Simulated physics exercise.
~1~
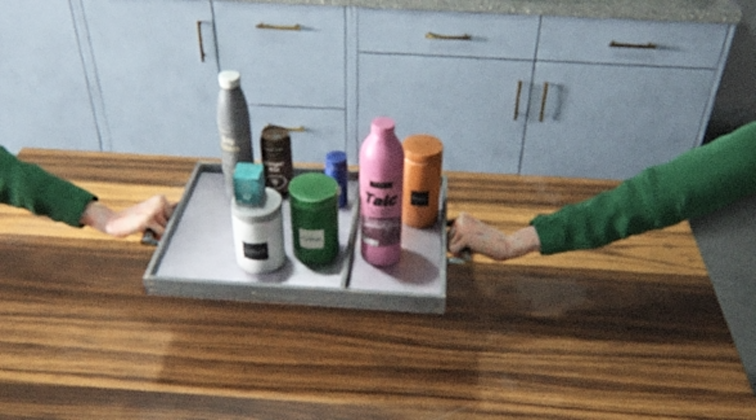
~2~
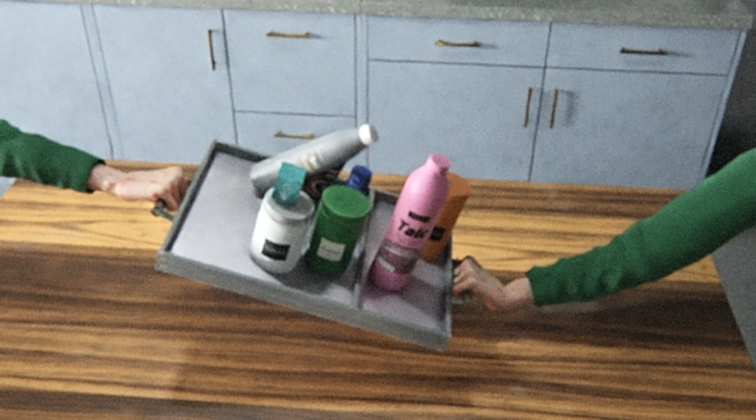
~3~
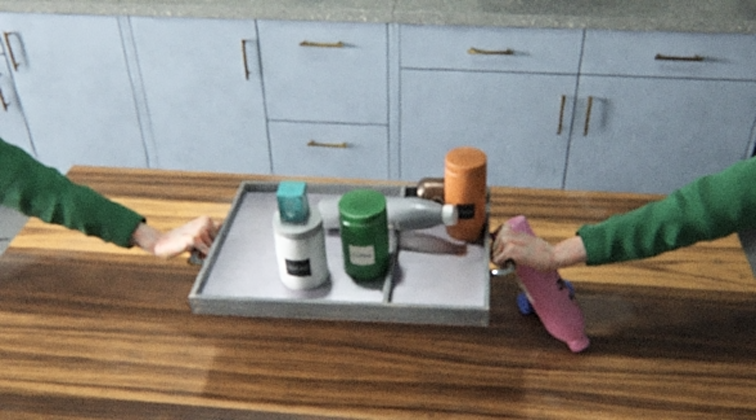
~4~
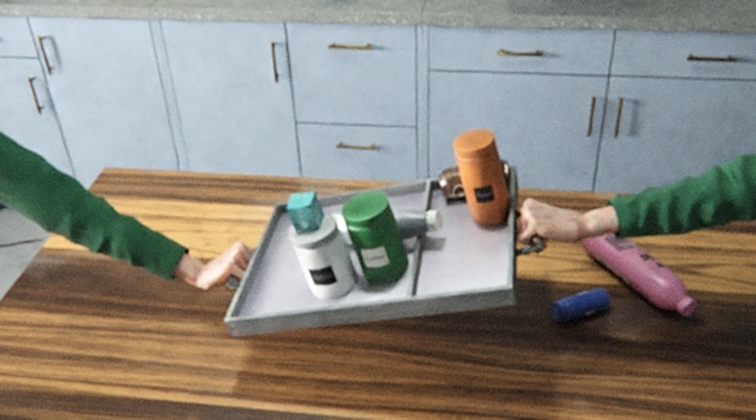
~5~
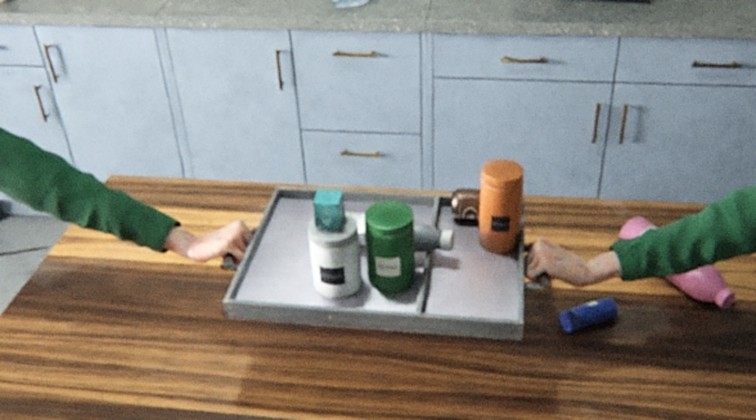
Tray of bottles and jars tipped right then left by two hands, toppling several and leaving pink and blue containers on the table.
